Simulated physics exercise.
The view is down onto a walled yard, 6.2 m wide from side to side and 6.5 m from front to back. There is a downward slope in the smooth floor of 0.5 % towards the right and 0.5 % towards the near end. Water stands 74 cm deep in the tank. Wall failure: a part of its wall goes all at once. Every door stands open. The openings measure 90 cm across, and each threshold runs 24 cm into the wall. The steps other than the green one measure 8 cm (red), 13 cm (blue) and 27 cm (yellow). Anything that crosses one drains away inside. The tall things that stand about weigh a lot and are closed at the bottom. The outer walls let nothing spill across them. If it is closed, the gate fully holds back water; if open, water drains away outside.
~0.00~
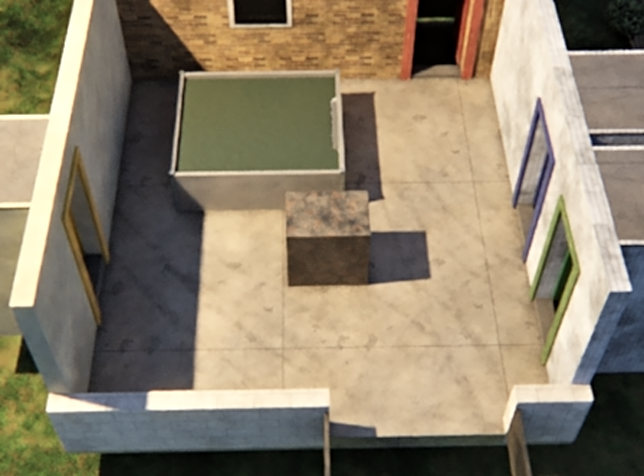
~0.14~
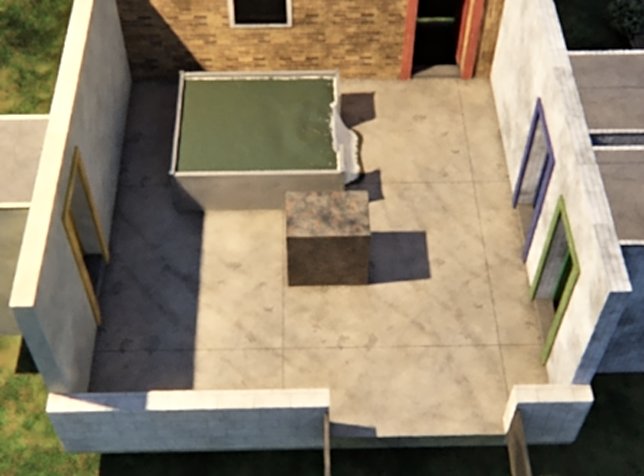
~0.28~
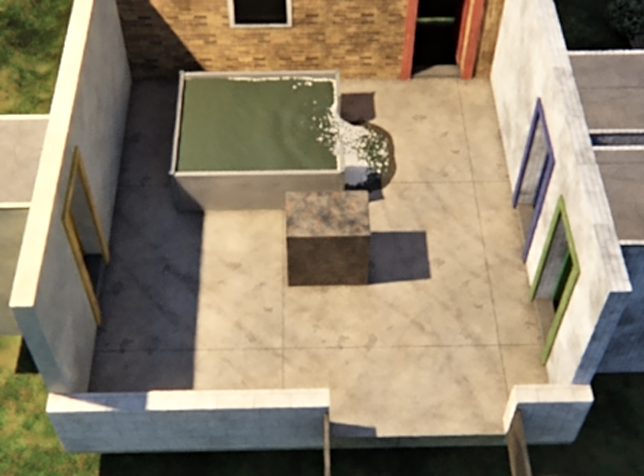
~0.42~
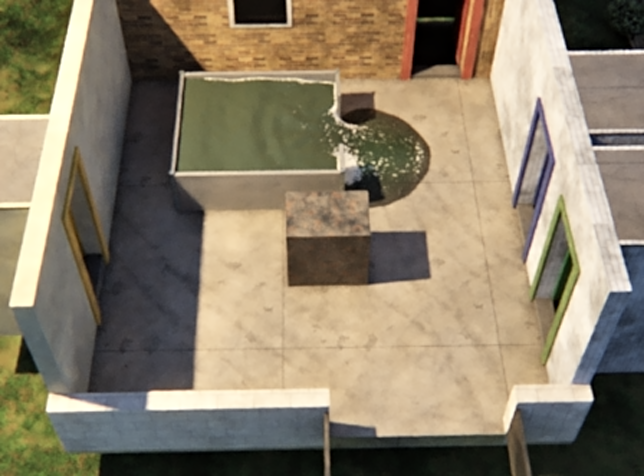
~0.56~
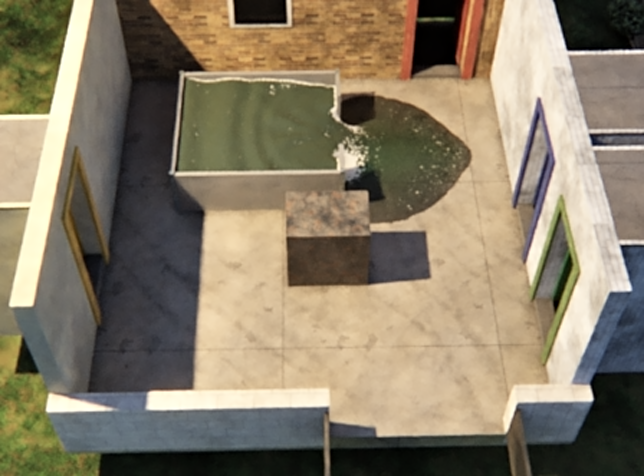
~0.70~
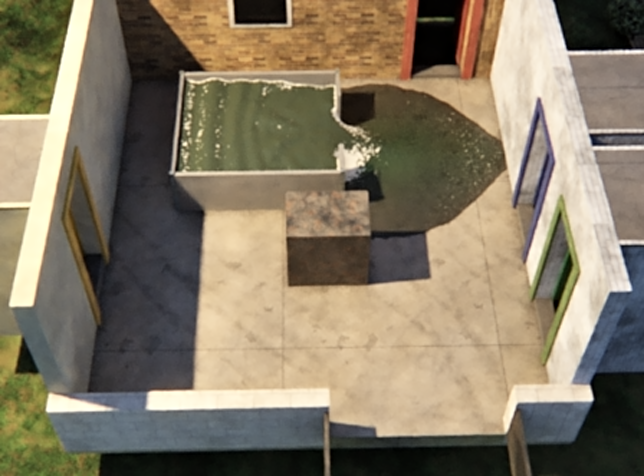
In a walled yard with open doorways, the right side of a tank of green water broke open, and water poured out and spread across the pale floor, reaching the right wall.
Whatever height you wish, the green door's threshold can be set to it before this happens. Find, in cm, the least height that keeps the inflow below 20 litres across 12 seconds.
The least height is about 6.5 cm.
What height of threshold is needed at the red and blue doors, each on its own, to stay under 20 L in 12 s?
Roughly 22 cm for the red door and roughly 20 cm for the blue door.
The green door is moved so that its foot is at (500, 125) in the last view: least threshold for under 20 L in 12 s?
Minimum: Close to 30 cm.
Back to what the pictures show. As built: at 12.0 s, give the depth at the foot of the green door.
Some 5.0 cm.
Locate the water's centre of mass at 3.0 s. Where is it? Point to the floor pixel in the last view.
(351, 167) or so.
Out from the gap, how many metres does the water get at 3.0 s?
Distance from gap: Approx. 5.4 m.
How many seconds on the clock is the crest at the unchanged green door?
Around 2.4 s, give or take.
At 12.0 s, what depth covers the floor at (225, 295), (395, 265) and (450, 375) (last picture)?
The depths come to about 4, 2 and 8 cm.
After 1.4 s water covers 25 % of the floor, deepest (45 cm) near (346, 156); it has not reached the green door.
After 3.0 s water covers 35 % of the floor, deepest (34 cm) near (489, 85); 10 cm at the green door, 0 litres in over its 10 cm threshold.
After 12.0 s water covers 90 % of the floor, deepest (12 cm) near (500, 146); 5 cm at the green door, 2 litres in over its 10 cm threshold.
At the green door as built, the water arrived by 1.8 s and peaked near 11 cm at 2.4 s.
Run again over the same 12 s with other heights there, 30 litres in over 5.5 cm, 14 litres over 7 cm. The limit of 20 litres is kept from about 6.5 cm up.
